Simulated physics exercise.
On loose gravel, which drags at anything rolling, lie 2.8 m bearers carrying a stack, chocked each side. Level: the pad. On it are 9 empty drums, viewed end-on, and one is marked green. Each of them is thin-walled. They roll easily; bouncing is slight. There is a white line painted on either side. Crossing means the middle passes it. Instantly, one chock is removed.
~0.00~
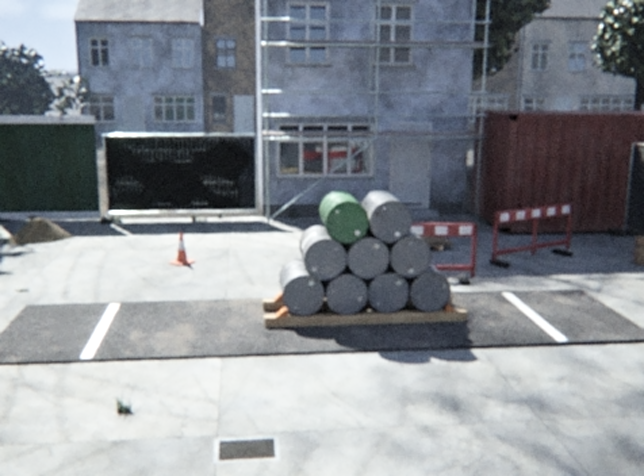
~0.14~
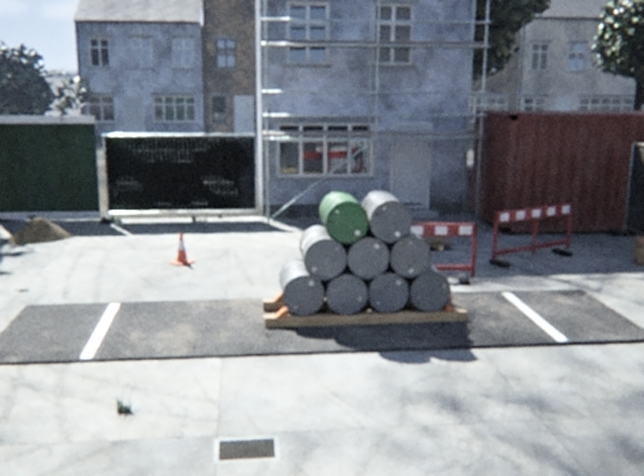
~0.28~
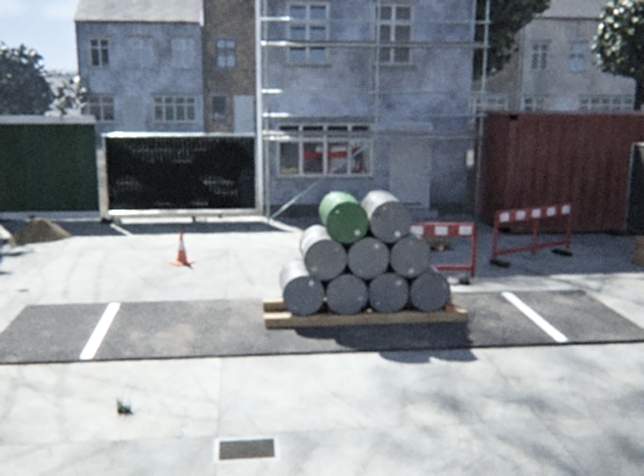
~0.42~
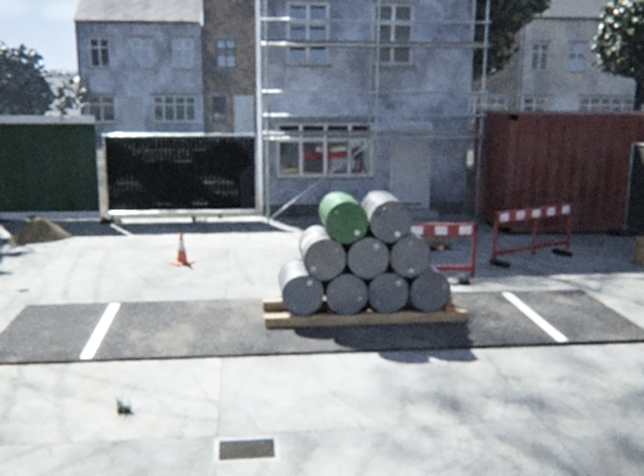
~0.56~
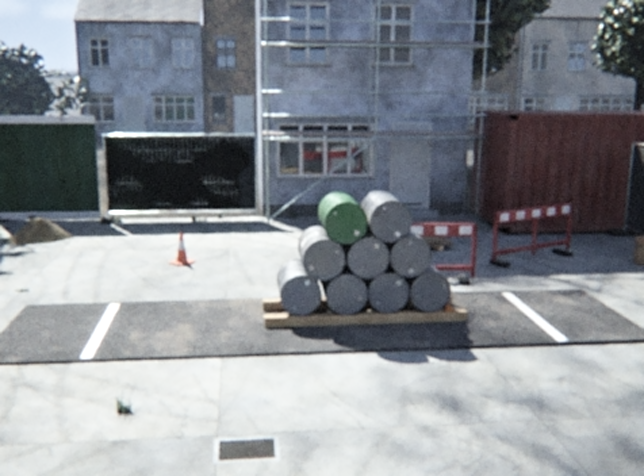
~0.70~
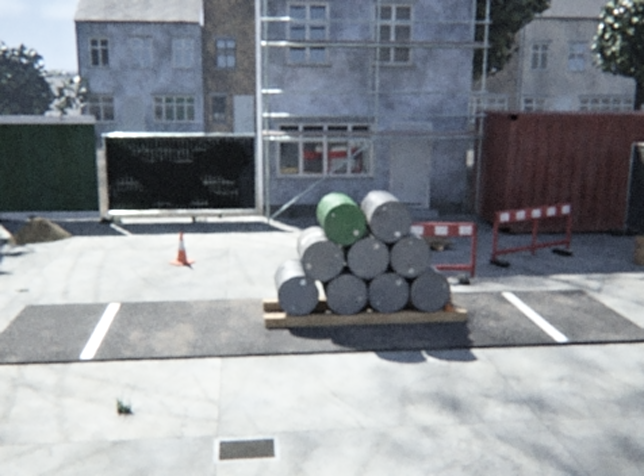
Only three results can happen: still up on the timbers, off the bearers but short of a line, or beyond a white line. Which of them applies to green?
Result: Off the bearers but short of a line.
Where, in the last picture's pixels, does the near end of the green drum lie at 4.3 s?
Around pixel (249, 268).
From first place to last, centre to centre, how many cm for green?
Green: 200.
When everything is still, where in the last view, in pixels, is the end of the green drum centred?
It comes to rest at about (204, 273).
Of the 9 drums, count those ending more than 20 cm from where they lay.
The number you get is 6.
After 2.2 s, green is up on others, 80 cm from the bearers' left end; 0 over a line so far.
After 4.3 s, green is off the bearers, 200 cm short of the left line, rolling left; 0 over a line so far.
At rest (7.6 s), green is off the bearers, 140 cm short of the left line; 0 over a line so far.
